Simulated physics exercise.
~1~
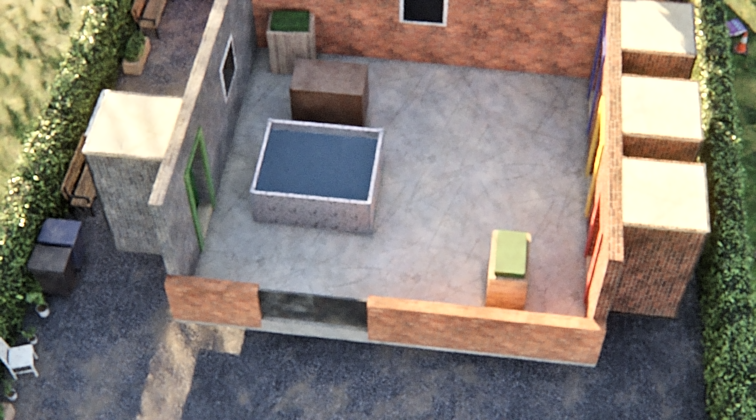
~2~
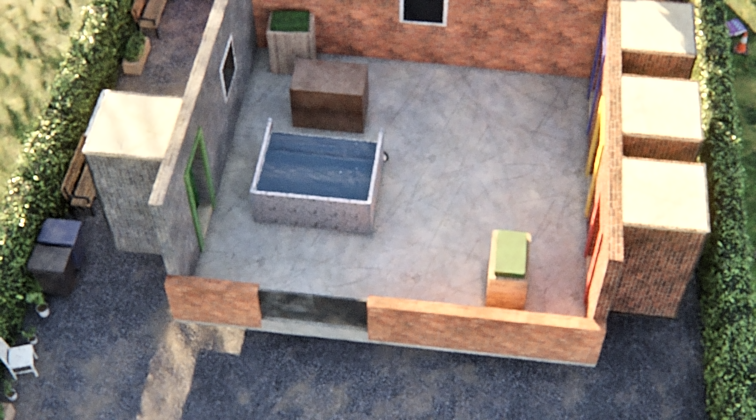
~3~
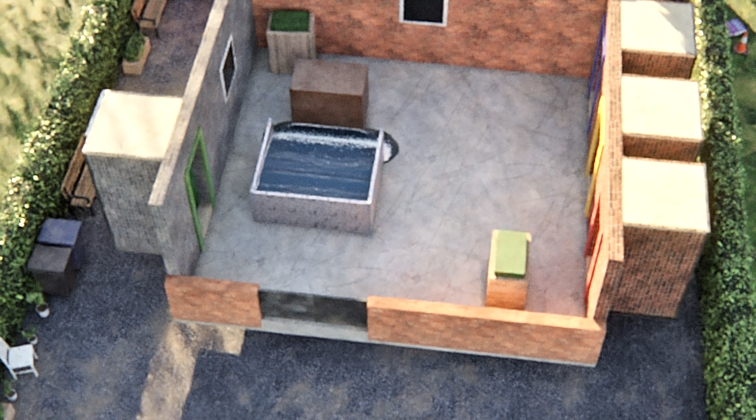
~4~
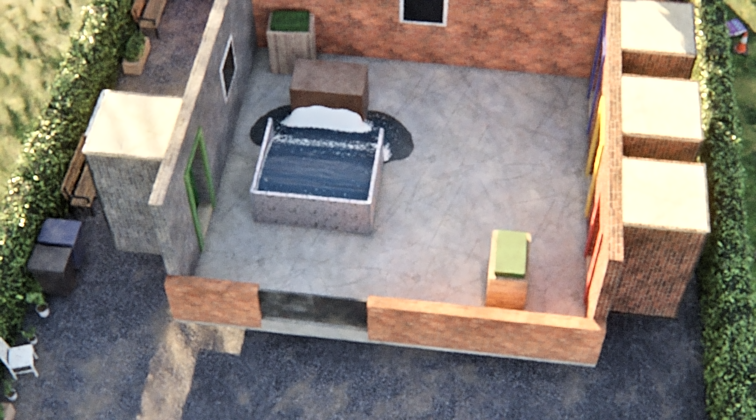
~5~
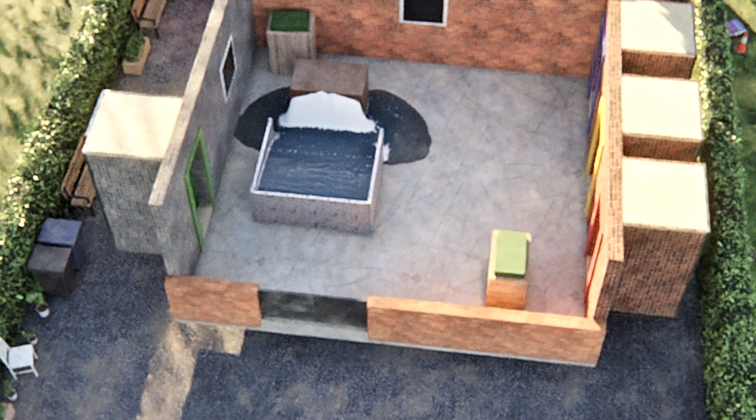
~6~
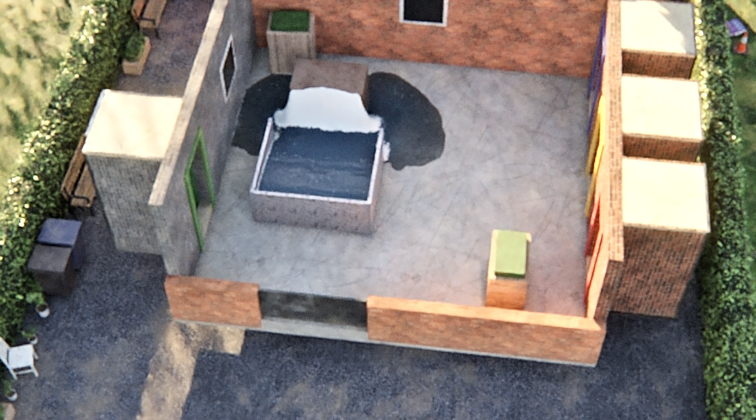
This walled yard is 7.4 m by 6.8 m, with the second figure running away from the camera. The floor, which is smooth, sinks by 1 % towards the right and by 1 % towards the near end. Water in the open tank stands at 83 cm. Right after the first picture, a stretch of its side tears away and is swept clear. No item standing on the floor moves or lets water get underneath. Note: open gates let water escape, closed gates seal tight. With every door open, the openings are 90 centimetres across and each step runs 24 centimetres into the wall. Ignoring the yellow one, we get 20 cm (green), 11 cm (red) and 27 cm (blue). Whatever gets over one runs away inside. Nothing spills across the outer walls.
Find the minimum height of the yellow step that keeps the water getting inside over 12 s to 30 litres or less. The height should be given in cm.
Roughly 8.5 cm.
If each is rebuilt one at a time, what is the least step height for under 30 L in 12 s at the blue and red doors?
Close to 19 cm (blue) and close to 11.0 cm (red).
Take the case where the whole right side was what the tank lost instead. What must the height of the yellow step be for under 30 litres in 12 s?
Some 28 cm.
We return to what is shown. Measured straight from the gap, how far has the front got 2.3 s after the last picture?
Roughly 6.0 metres.
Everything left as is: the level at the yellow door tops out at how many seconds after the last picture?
I'd guess close to 6.0 seconds.
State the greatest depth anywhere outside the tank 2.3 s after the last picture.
Up to some 36 centimetres, I'd say.
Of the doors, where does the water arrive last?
Door: Red.
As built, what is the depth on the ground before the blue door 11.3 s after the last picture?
About 10.0 cm.
Then, 0.7 s after the last picture water covers 25 % of the floor, deepest (53 cm) near (329, 138); it has not reached the yellow door.
Then, 2.3 s after the last picture water covers 55 % of the floor, deepest (36 cm) near (273, 53); 7 cm at the yellow door, 0 litres in over its 9 cm step.
Then, 11.3 s after the last picture water covers 100 % of the floor, deepest (18 cm) near (585, 345); 9 cm at the yellow door, 25 litres in over its 9 cm step.
At the yellow door as built, the water peaked near 13 cm, 5.9 s after the last picture.
Run again over the same 12 s with other heights there, 45 litres in over 7.5 cm, 15 litres over 10 cm. The limit of 30 litres is kept from about 8.5 cm up.
